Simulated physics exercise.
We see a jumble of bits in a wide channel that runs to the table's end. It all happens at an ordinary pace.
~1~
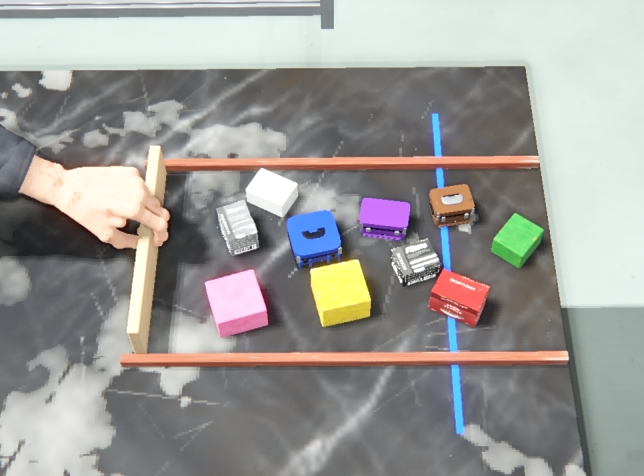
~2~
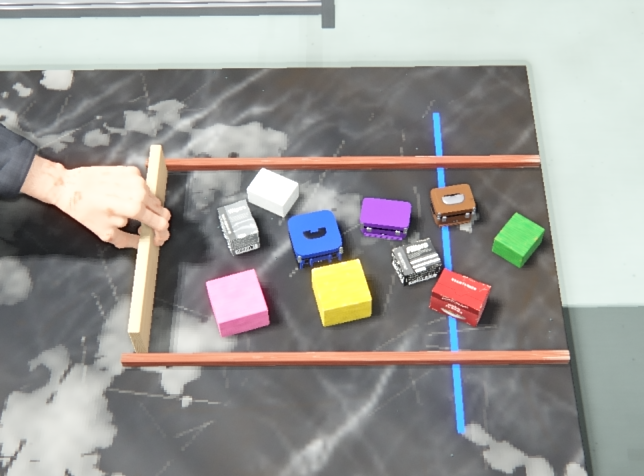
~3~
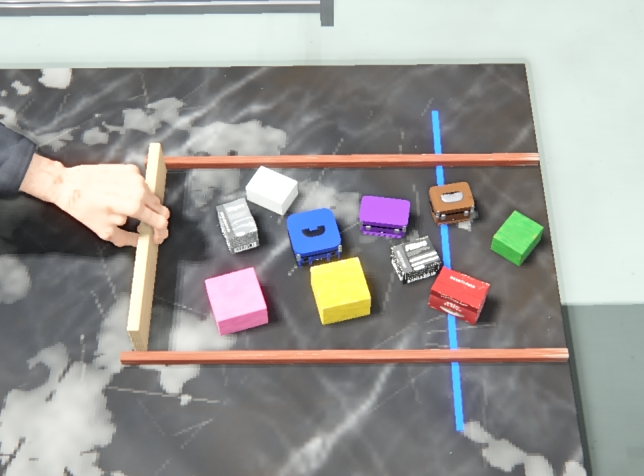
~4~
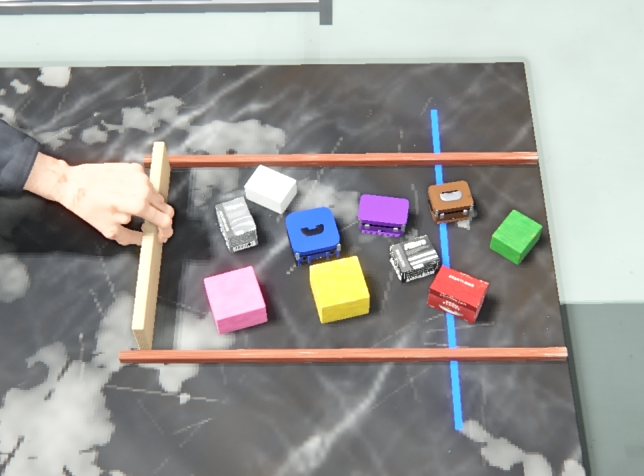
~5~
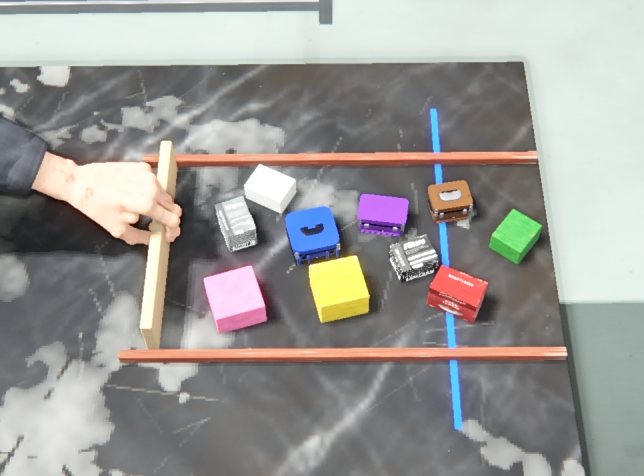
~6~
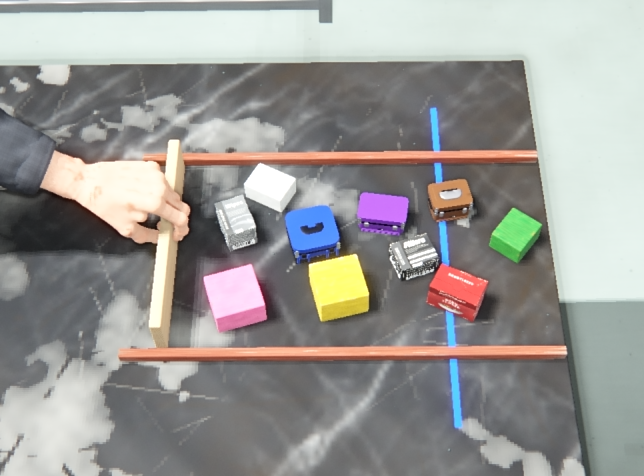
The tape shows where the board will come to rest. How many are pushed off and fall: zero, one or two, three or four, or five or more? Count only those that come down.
The number that fall off is one or two.
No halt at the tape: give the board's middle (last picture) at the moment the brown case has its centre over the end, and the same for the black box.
Its middle is around (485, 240) and around (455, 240).
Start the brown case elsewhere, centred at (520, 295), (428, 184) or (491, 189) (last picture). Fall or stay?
In turn it comes down; stays on; does not fall.
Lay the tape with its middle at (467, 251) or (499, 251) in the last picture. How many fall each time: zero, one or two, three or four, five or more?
Taking them in turn, 3 or 4; at least five.
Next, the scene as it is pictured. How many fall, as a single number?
Fallen: 2.
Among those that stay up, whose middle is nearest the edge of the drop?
It is the black box.
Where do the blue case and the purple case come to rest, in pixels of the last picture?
The blue case at (500, 250), the purple case at (489, 203).
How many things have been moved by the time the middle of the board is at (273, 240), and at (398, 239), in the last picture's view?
At the one place 5, at the other 10.
Soon after, none off yet; green block at rest near (515, 235); red box at rest near (457, 292); brown case at rest near (449, 202).
Then, none off yet; green block at rest near (515, 235); red box moving near (464, 292); brown case moved a little near (469, 196).
Further on, none off yet; green block moved about its own width near (541, 233); red box moved about its own width near (534, 286); brown case moved about its own width near (496, 180).
At rest, the number that fall off is one or two; fallen, red box and green block.
